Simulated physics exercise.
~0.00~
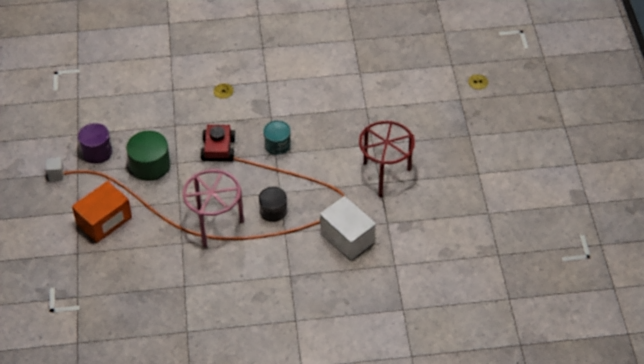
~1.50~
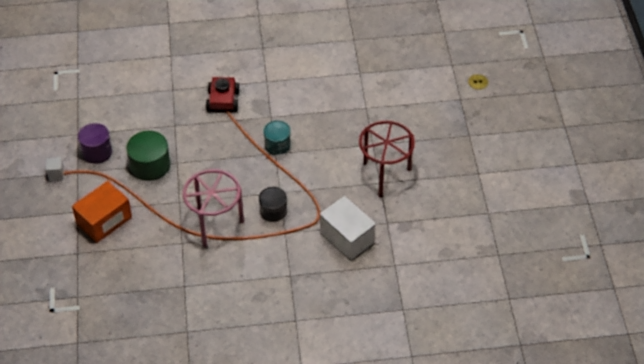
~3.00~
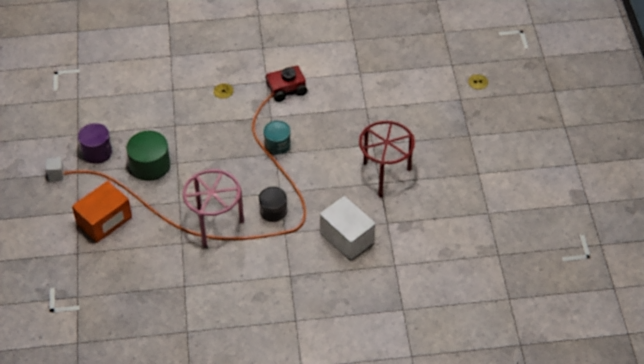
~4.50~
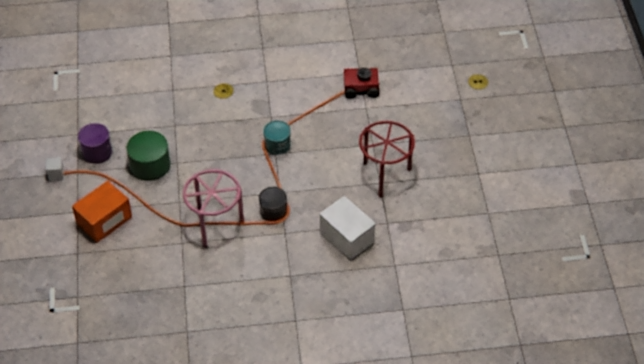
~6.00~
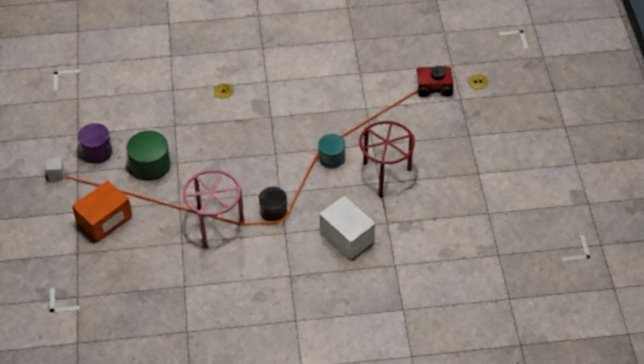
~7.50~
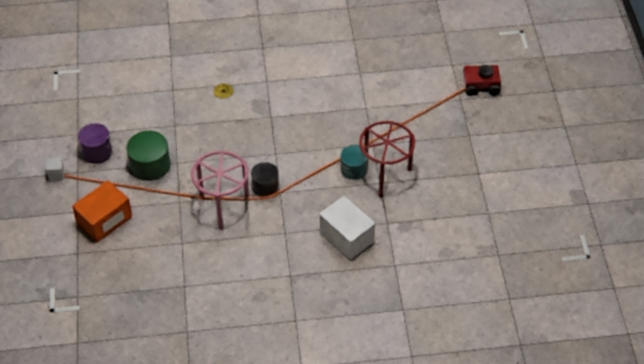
On a grey tiled floor, a small red cart trailing an orange cord drove up to a yellow mark, then turned right past another, and the tightening cord dragged the teal bin toward the red stool and nudged the black bucket and pink stool upward.
